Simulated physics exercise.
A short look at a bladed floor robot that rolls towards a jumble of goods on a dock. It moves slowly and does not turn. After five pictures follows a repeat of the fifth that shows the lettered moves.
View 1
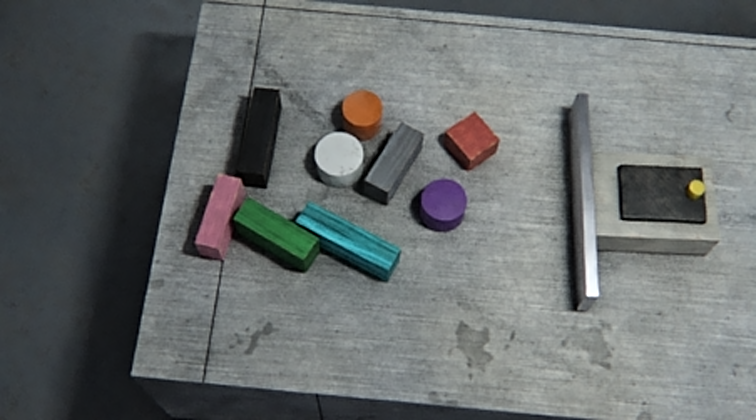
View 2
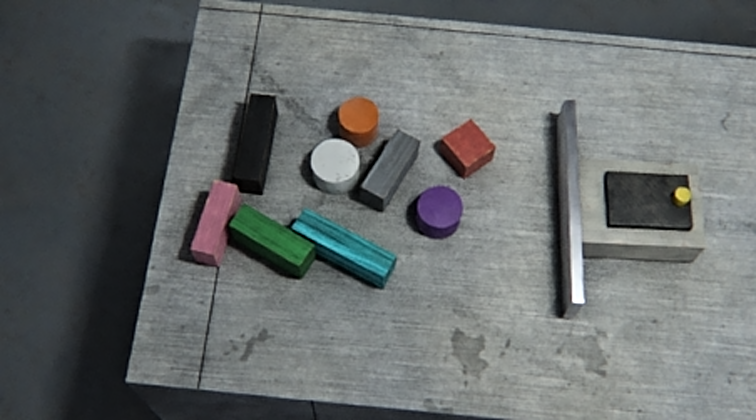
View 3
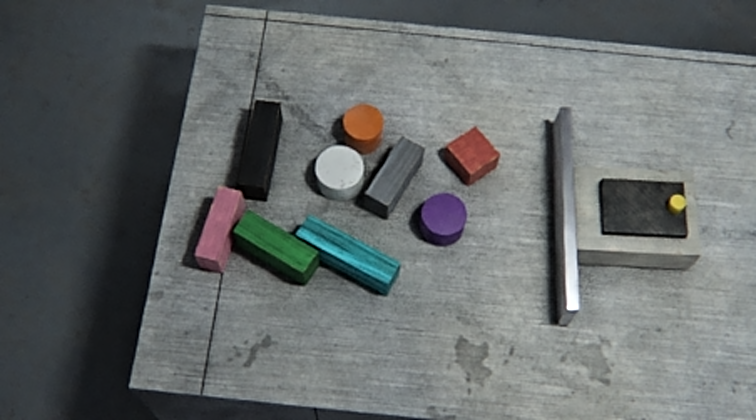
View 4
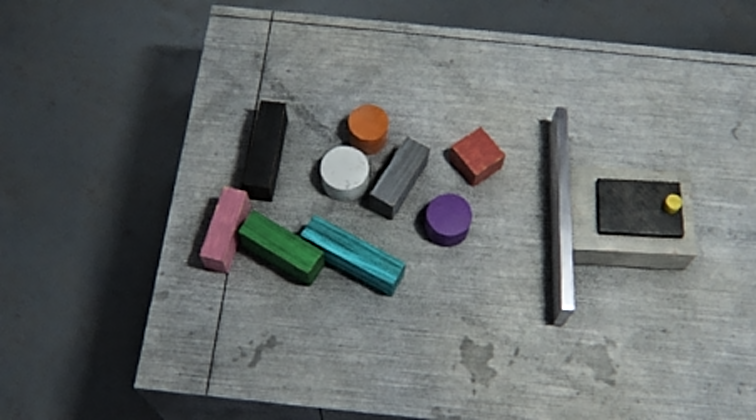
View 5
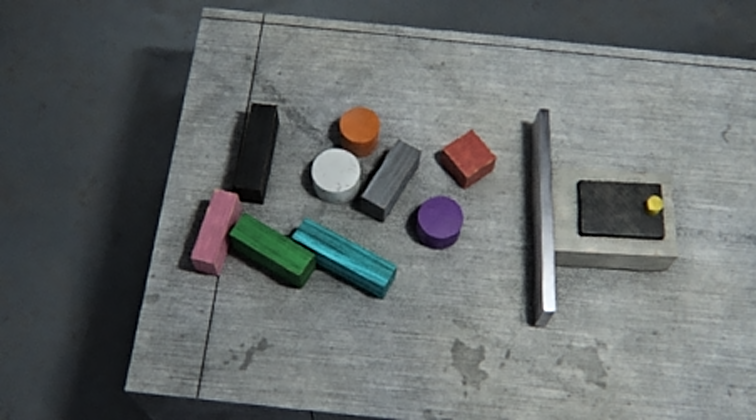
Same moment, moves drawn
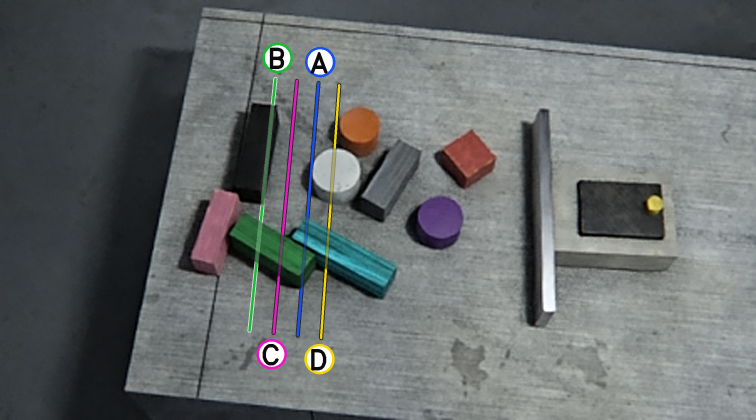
A low robot with a wide upright blade crept slightly left across a grey dock without turning, while the black, pink, green, turquoise and other blocks and canisters sat untouched on the left.
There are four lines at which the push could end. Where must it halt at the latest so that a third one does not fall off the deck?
Up to line B.
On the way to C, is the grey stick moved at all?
Yes.
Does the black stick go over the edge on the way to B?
Yes.
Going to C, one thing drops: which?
The black stick goes over.
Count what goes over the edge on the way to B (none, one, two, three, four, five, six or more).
In all, one.
On the marked copy, A at (309, 202); B at (263, 197); C at (286, 200); D at (331, 204).
With B. Early on, robot (512, 199); red crate (416, 146); purple canister (413, 221).
Further on, robot (410, 189); black stick (222, 145); white canister (248, 168).
At the end, robot (332, 181); black stick over the edge; white canister (175, 155); one fallen.
As for the rest, A is within the limit but short; C is within the limit but short; D is within the limit but short.
